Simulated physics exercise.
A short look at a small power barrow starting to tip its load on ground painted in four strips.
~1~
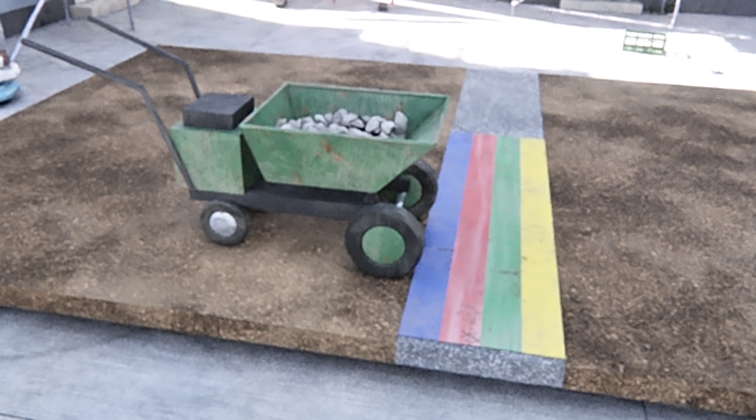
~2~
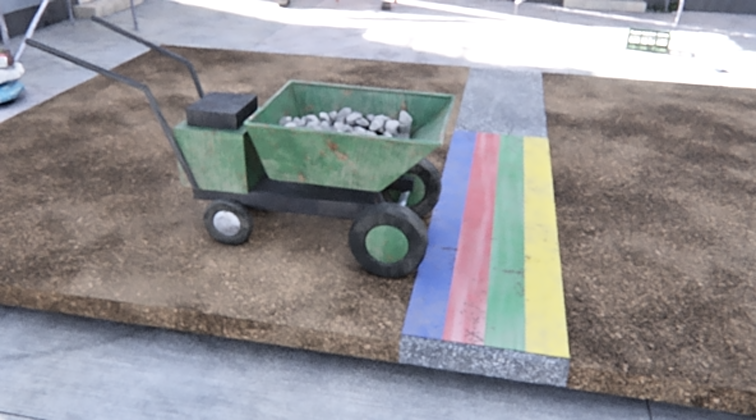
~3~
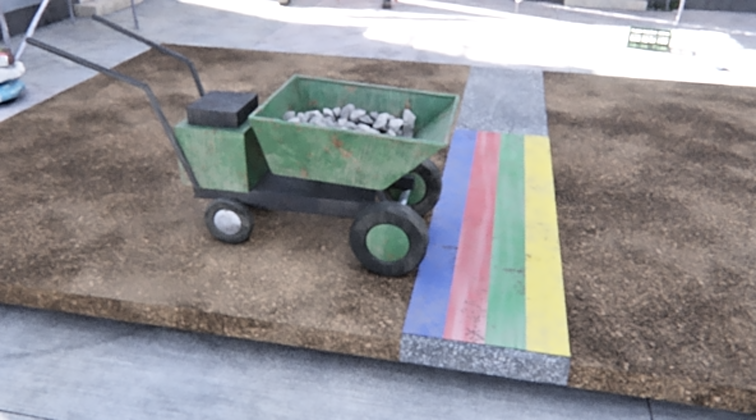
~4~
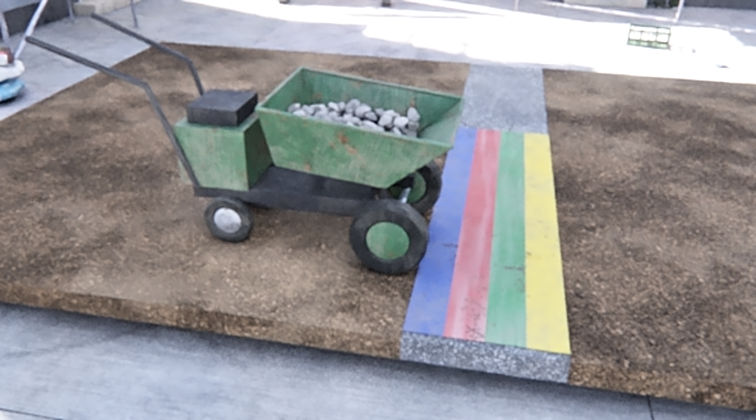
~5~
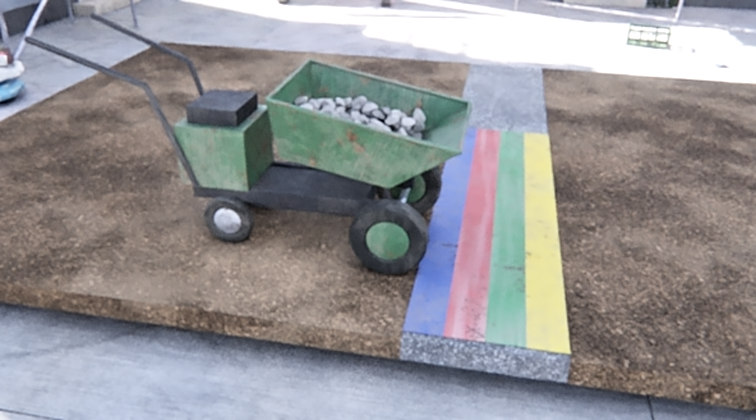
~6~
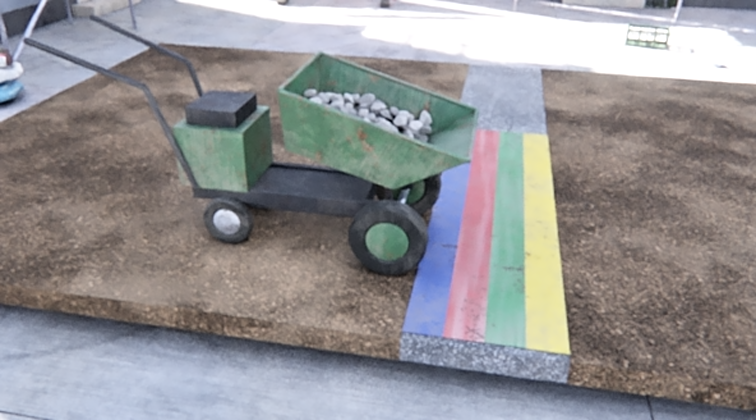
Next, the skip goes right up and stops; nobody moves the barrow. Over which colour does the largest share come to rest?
The yellow one gets the largest share.
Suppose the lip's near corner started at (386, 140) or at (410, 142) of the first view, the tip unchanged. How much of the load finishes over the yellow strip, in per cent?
In turn 20 and 30 in a hundred.
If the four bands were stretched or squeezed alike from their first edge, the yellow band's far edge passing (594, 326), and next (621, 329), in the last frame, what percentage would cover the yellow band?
The first gives 30 %, the second 30 %.
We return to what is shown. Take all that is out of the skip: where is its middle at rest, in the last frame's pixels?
At about (553, 254).
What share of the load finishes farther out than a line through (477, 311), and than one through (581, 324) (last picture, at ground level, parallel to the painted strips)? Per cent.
Roughly 80 per cent, and 20 per cent.
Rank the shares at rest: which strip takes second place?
In second place: The strip in green.
Shortly afterwards, skip tipped steeply; the whole lot in the skip.
Next, skip tipped right over; near two thirds in the skip; a little over the green strip; near a quarter over the yellow strip; a little off the paint.
Some moments later, skip tipped right over; near a quarter in the skip; a little over the green strip; near a third over the yellow strip; near a third off the paint.
In the end, skip tipped right over; near a quarter in the skip; none at all over the blue strip; none at all over the red strip; a little over the green strip; near a third over the yellow strip; near a third off the paint.
